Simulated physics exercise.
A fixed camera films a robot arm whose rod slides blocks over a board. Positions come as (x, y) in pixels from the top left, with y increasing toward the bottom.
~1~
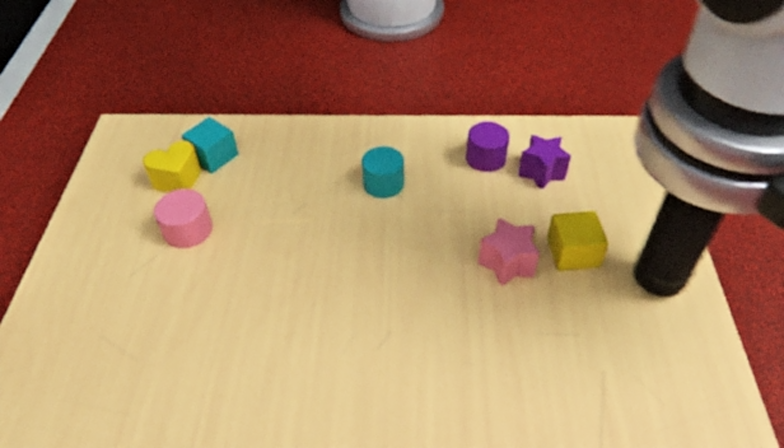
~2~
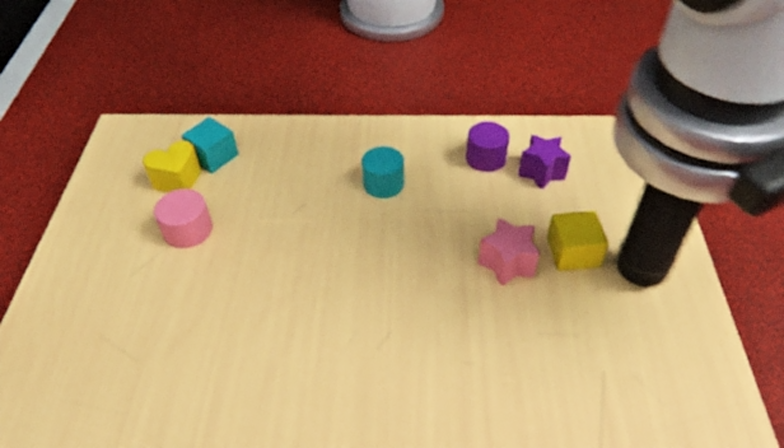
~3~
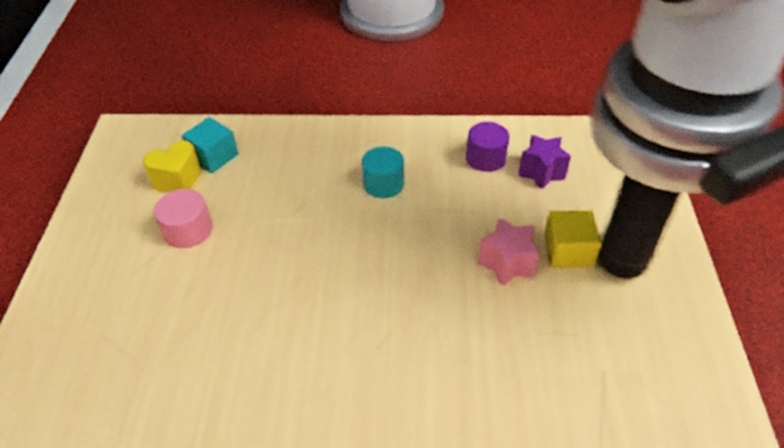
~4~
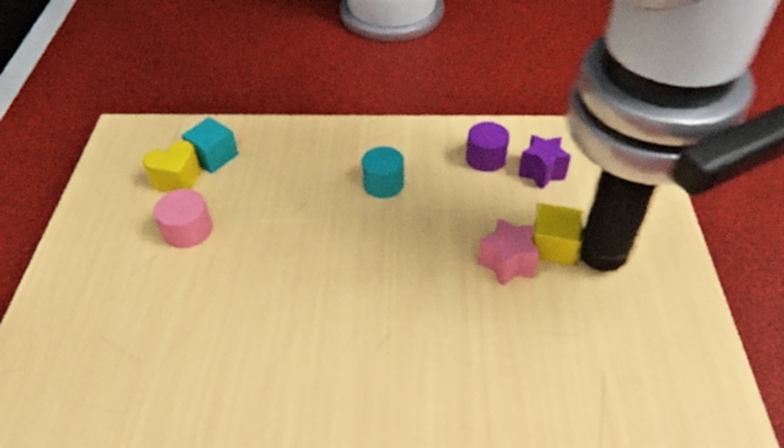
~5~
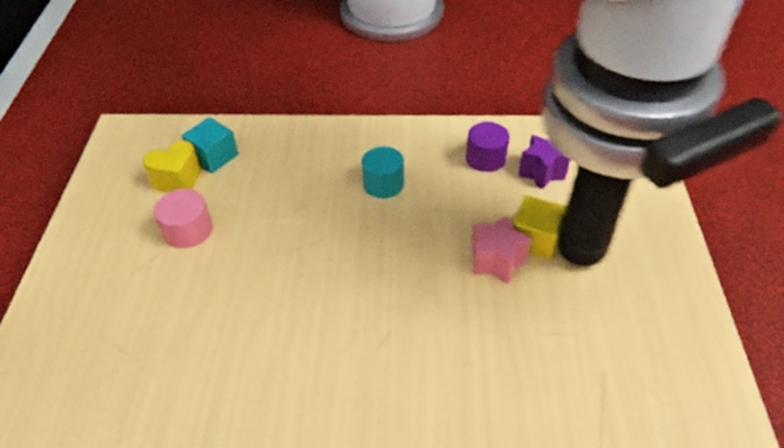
The clip opens on a wooden board scattered with small colored blocks, a robot arm's dark rod standing right of a yellow cube. The rod moves left and slightly up, reaches the cube and pushes it against the pink star, and then the star shifts slightly left too.
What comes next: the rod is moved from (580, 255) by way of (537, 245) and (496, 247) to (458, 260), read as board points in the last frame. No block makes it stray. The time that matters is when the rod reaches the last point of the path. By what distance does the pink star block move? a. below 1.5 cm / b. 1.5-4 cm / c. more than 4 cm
The answer is c.
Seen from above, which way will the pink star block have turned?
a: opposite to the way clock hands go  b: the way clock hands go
The correct letter is a.
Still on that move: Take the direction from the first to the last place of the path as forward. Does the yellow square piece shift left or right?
Its sideways move is to the right.
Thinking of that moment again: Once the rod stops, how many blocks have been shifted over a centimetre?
It displaces two.
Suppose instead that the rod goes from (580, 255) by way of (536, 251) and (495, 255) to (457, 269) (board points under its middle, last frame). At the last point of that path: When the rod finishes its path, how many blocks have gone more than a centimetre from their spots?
Two move.
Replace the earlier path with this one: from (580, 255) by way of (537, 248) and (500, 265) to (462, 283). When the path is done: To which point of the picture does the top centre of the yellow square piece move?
Most likely (499, 199).
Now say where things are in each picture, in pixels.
In the first picture, rod's lower end (660, 277); pink star block (512, 239); yellow square piece (580, 228); purple star block (547, 148).
In the second picture, rod (642, 268); blocks still.
In the third picture, rod (623, 260); yellow square piece (575, 226).
In the fourth picture, rod (603, 253); yellow square piece (559, 221).
In the fifth picture, rod (582, 248); pink star block (501, 237); yellow square piece (540, 214); purple star block (547, 148).
What follows on the original path. One third of the way, rod (539, 238); pink star block (492, 236), turned 25° anticlockwise; yellow square piece (502, 199), turned 25° clockwise.
Two thirds of the way, rod (496, 240); pink star block (457, 249), turned 55° anticlockwise; yellow square piece (479, 191), turned 45° clockwise.
At the end, rod (459, 253); pink star block (430, 264), turned 85° anticlockwise; yellow square piece (479, 190), turned 50° clockwise; purple star block still.
